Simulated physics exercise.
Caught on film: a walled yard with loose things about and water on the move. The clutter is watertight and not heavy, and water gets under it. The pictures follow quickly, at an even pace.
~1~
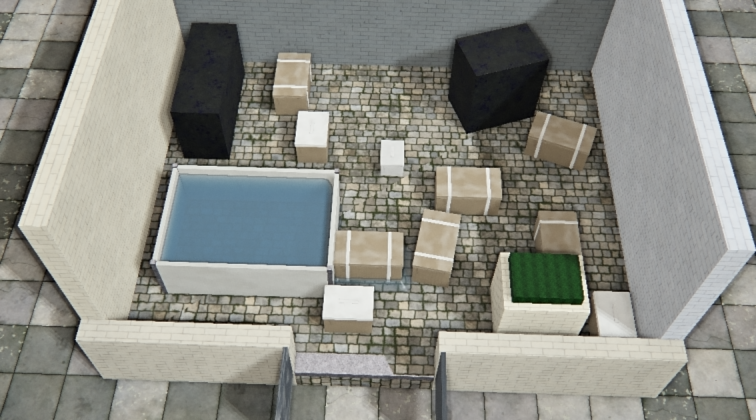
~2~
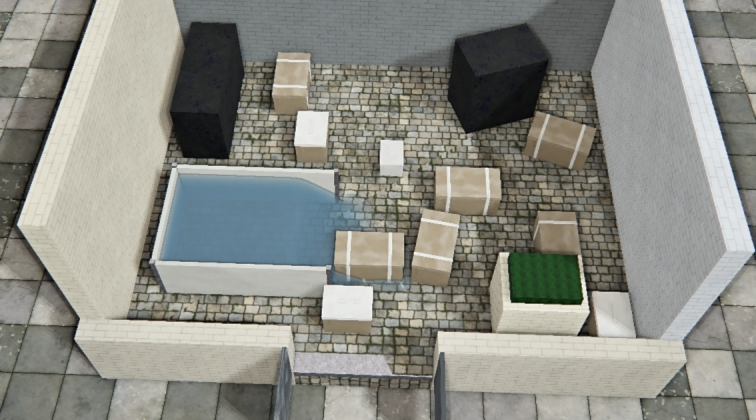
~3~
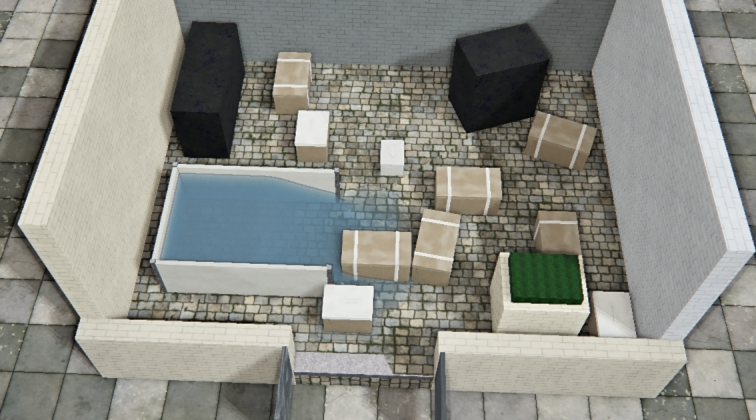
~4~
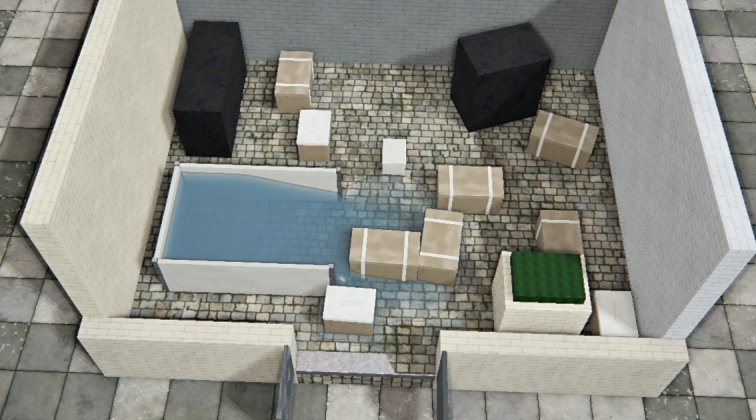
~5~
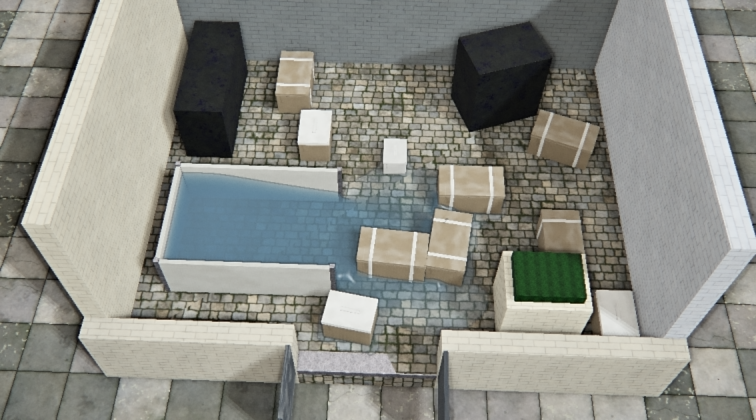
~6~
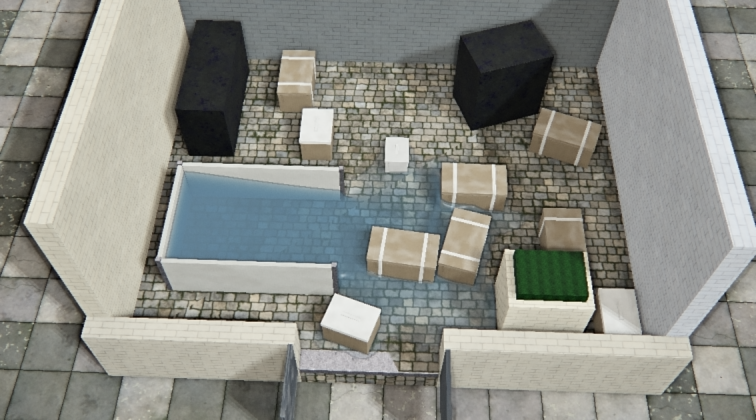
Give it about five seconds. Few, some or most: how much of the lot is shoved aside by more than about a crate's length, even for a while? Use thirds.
That comes to one to two thirds.
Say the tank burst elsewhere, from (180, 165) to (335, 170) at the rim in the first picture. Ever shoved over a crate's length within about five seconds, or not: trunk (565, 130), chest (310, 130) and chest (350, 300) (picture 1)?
In that order: No, swept aside, no.
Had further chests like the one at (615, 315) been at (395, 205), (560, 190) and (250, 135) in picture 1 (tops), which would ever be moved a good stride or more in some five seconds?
In that order: That far or more, yes, not that far.
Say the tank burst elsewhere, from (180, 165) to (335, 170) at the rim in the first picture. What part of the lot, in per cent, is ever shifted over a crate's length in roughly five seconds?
Close to 20 %.
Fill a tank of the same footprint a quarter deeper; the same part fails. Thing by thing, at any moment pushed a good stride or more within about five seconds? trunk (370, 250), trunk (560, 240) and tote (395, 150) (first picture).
In that order: That far or more, yes, never so far.
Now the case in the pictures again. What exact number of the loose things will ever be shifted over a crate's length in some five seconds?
The number is 5.
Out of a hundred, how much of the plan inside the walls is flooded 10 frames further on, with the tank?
About 50 per cent.
A moment on, 2 of 10 are well off their spots; 0 afloat.
Next, 3 of 10 are well off their spots; 2 afloat.
Later, 5 of 10 are well off their spots; 4 afloat.
In the end, 4 of 10 are well off their spots, and 5 have been at some point; 4 afloat.
